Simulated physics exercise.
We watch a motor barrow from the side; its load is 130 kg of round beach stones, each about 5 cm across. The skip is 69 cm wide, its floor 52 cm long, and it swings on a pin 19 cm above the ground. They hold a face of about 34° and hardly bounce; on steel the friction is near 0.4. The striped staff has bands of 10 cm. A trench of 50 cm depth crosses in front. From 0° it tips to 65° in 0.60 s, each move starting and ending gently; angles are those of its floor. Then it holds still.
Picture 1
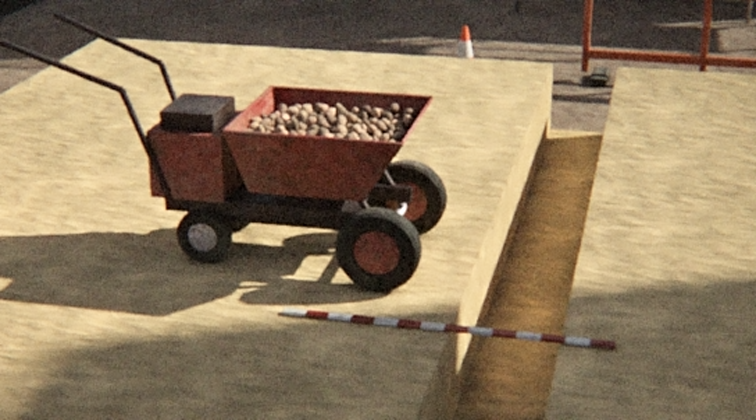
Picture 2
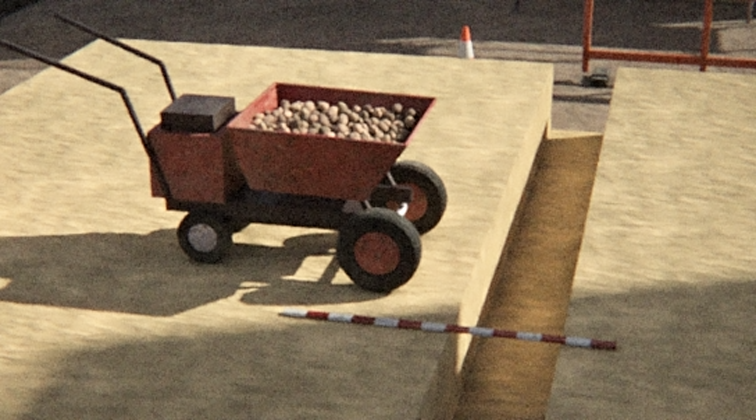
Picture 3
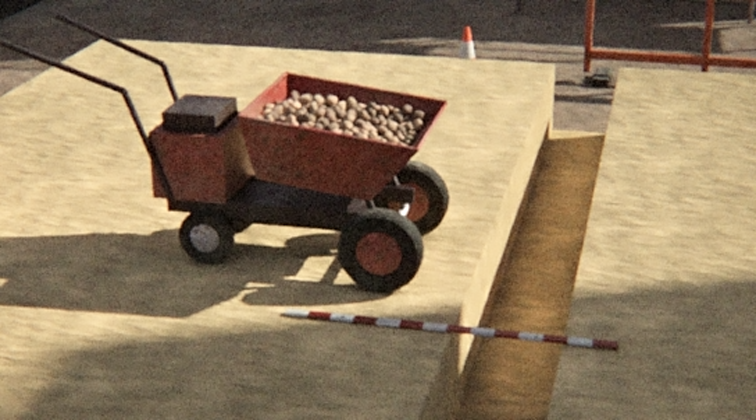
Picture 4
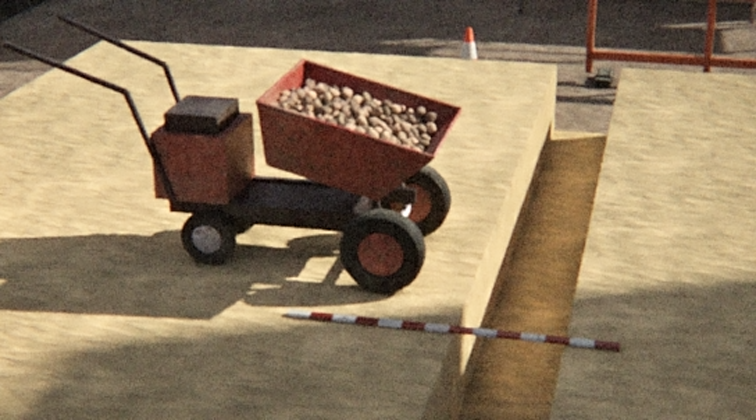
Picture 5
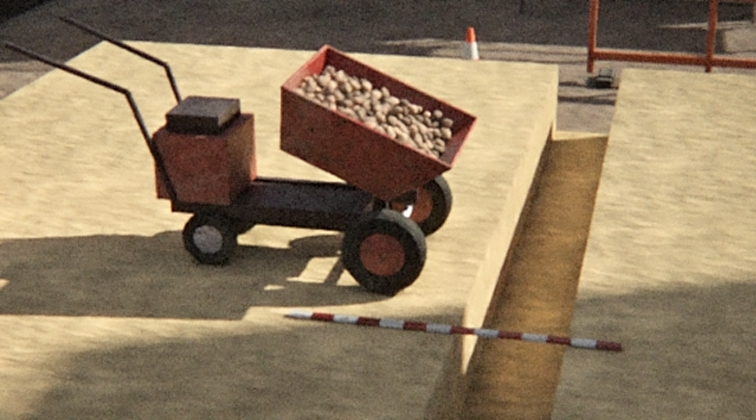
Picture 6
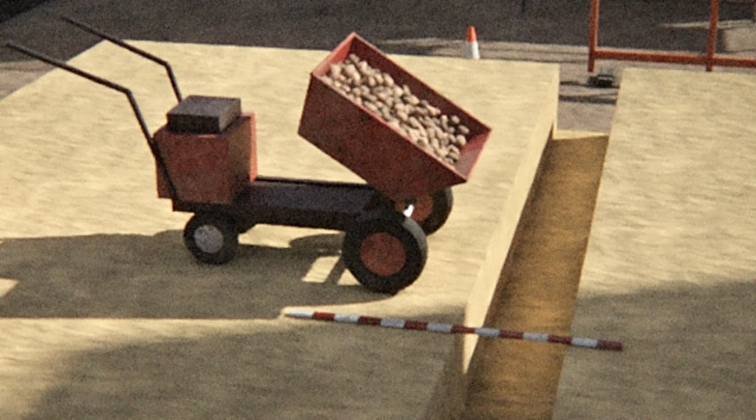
A red skip full of round, pale brown stones swings steadily upward at its rear on a small motor barrow, its front lip lowering to the right while the stones stay heaped inside. The barrow stands still on sandy ground, seen from the side and slightly above, its dark handles at left. A red-and-white staff lies in front, near a trench at right, with an orange cone and orange barrier behind.
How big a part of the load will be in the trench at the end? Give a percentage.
Close to 60 in a hundred.
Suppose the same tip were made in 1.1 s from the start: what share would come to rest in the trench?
In that case some 75 per cent.
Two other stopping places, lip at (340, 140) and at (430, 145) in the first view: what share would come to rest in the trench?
First some 85, then 40 per cent.
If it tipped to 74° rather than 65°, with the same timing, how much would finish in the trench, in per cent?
Then about 60 per cent.
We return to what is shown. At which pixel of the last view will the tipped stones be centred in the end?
Around (561, 353).
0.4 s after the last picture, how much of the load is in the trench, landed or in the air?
About 20 per cent by then.
Then, 0.1 s after the last picture the floor is at 55°, 100 % in the skip; the foremost stones are at (482, 186).
Then, 0.4 s after the last picture the floor is at 65°, 81 % in the skip, 18 % in the trench; the foremost stones are at (574, 266).
Then, 0.7 s after the last picture the floor is at 65°, 29 % in the skip, 34 % in the trench, 37 % past the trench; the foremost stones are past the picture's edge.
Then, 2.7 s after the last picture the floor is at 65°, 2 % in the skip, 60 % in the trench, 38 % past the trench; the foremost stones are past the picture's edge.
